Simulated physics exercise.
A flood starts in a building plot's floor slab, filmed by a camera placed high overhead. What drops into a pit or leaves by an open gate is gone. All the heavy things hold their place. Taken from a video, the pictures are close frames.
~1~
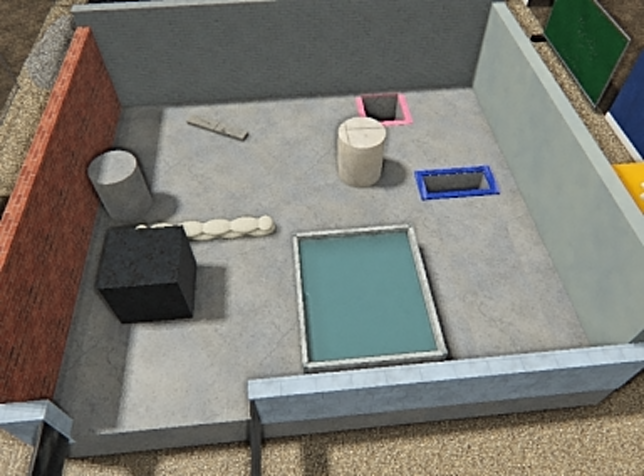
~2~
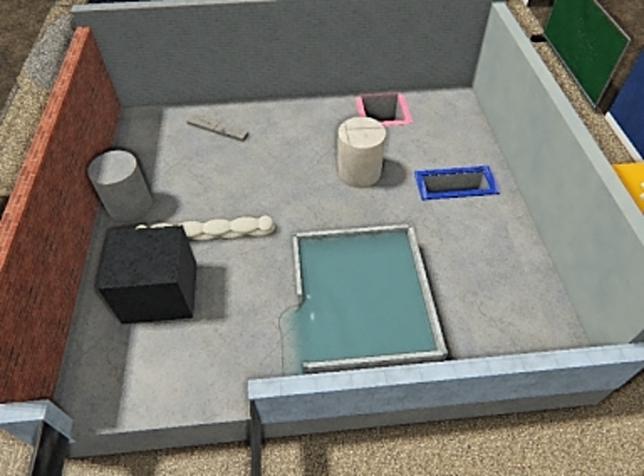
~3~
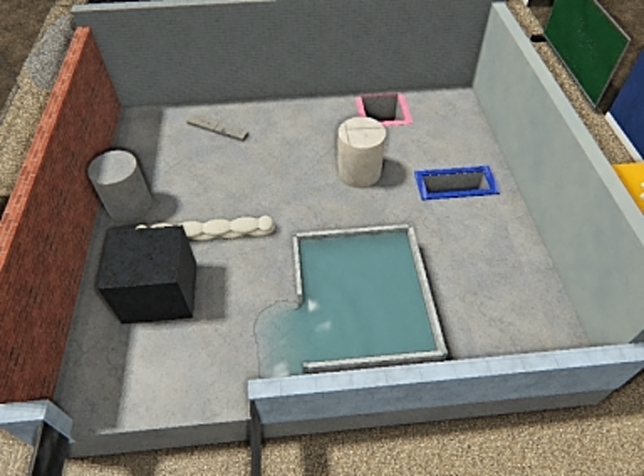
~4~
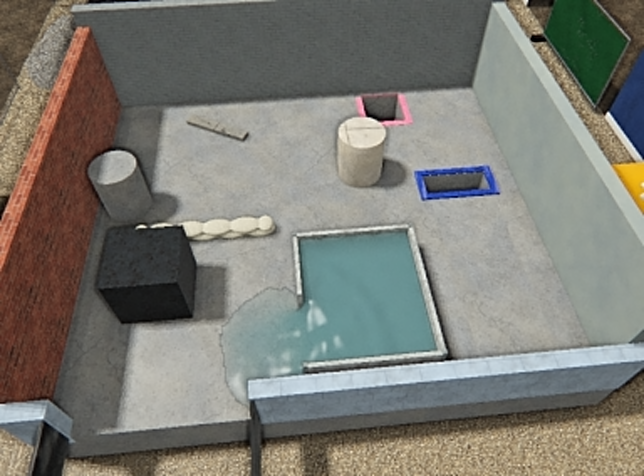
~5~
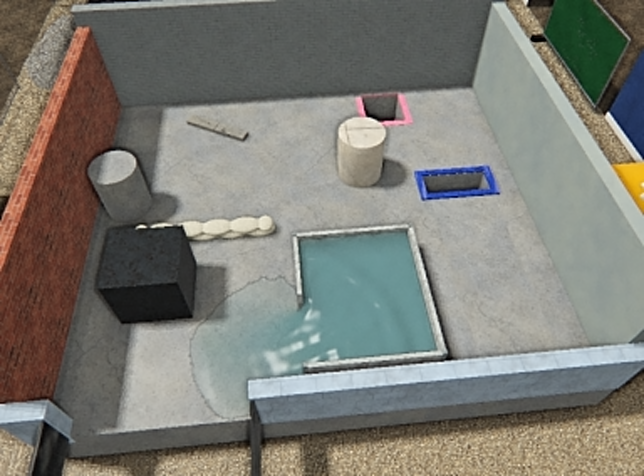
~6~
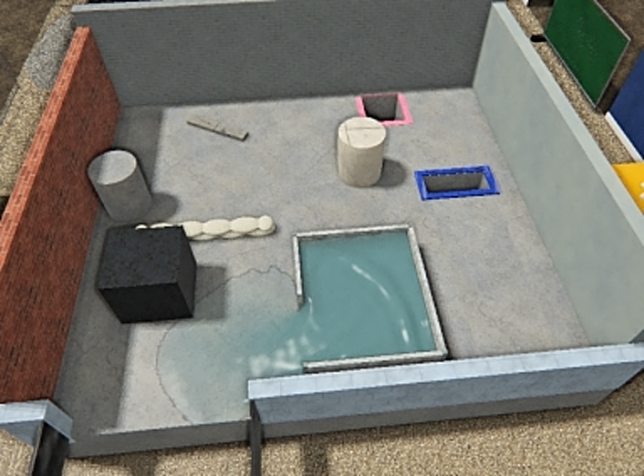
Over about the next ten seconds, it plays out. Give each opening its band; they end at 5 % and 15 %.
My prediction: The gate will capture a heavy share beyond fifteen per cent, the blue pit will capture a light share below five per cent, the pink pit will capture a light share below five per cent.
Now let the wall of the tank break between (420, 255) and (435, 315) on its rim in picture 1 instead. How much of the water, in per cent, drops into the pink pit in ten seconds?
Roughly 8 per cent goes to the pink pit.
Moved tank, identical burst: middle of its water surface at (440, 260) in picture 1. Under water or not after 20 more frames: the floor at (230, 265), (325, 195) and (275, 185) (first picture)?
Looking at all three, I'd call them swamped, bone dry, bone dry.
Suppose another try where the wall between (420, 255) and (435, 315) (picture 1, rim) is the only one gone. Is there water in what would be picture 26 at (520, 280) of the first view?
Short answer - sodden.
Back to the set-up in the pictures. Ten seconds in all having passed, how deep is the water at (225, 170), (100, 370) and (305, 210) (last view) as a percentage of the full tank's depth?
Readings in sequence: 2, 14, 4 percent.
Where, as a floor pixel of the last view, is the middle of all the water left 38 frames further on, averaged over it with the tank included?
Centre of the water: Near (244, 299).
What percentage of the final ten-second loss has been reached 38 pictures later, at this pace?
Share gone by then: About 70 %.
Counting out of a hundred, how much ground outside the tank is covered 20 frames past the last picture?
Near 25 in a hundred.
A moment on, water covers 15 % of the floor; the gate 2 %, the blue pit 0 %, the pink pit 0 %.
Next, water covers 15 % of the floor; the gate 7 %, the blue pit 0 %, the pink pit 0 %.
Then, water covers 25 % of the floor; the gate 16 %, the blue pit 0 %, the pink pit 0 %.
Later, water covers 35 % of the floor; the gate 30 %, the blue pit 0 %, the pink pit 0 %.
In the end, water covers 45 % of the floor; the gate 44 %, the blue pit 0 %, the pink pit 0 %.
